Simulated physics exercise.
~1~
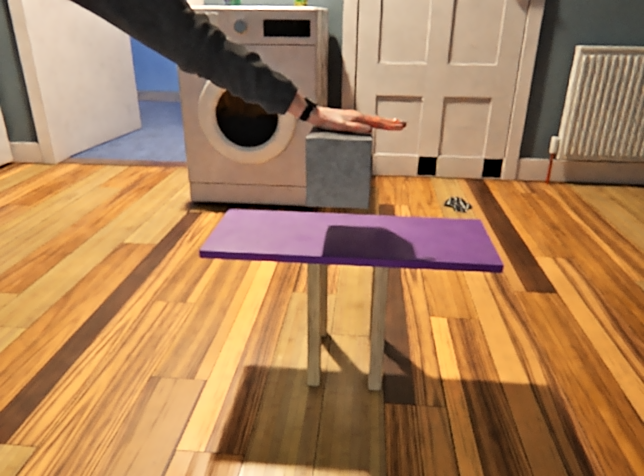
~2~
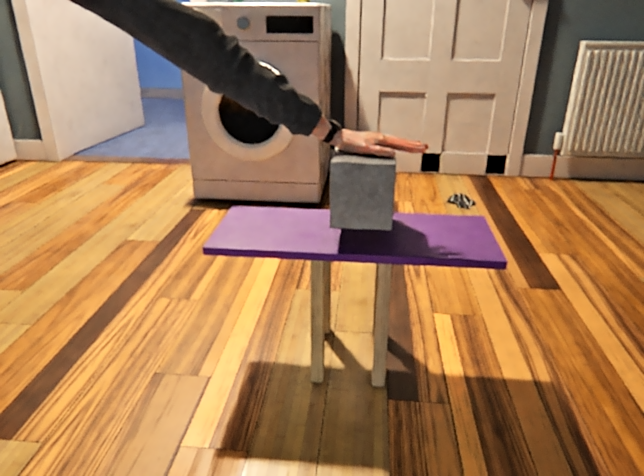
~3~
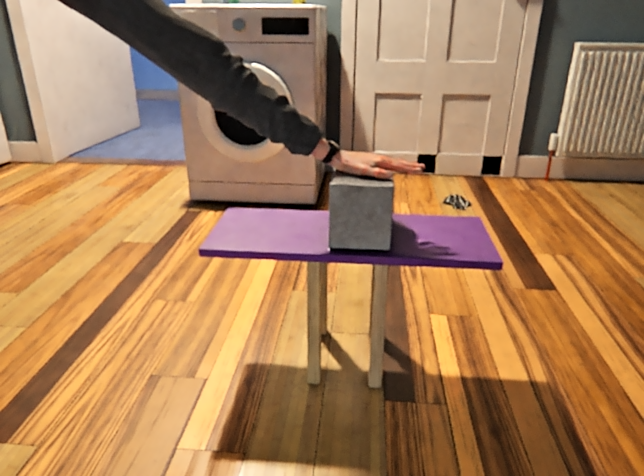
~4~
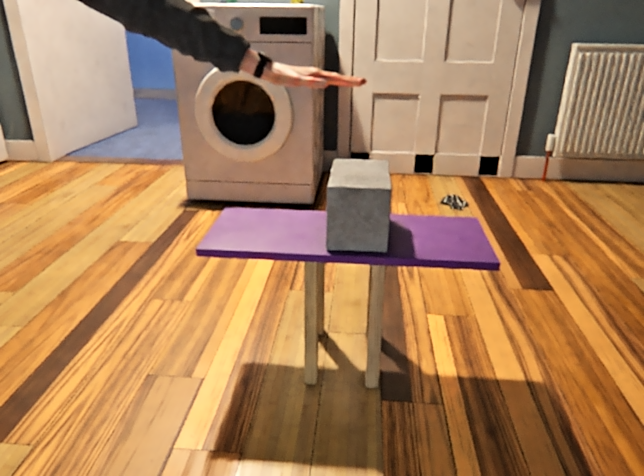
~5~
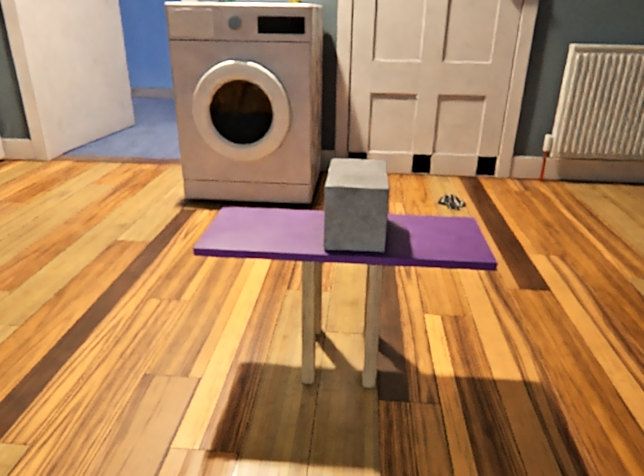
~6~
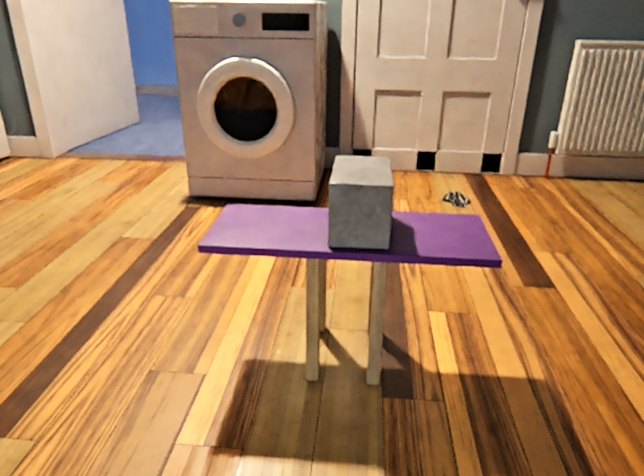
The video shows a hand lowering a grey block onto a small purple table on a wooden floor, in front of a washing machine. The hand lets go and draws back out of view, and the block rests on the table, which stays level and still.
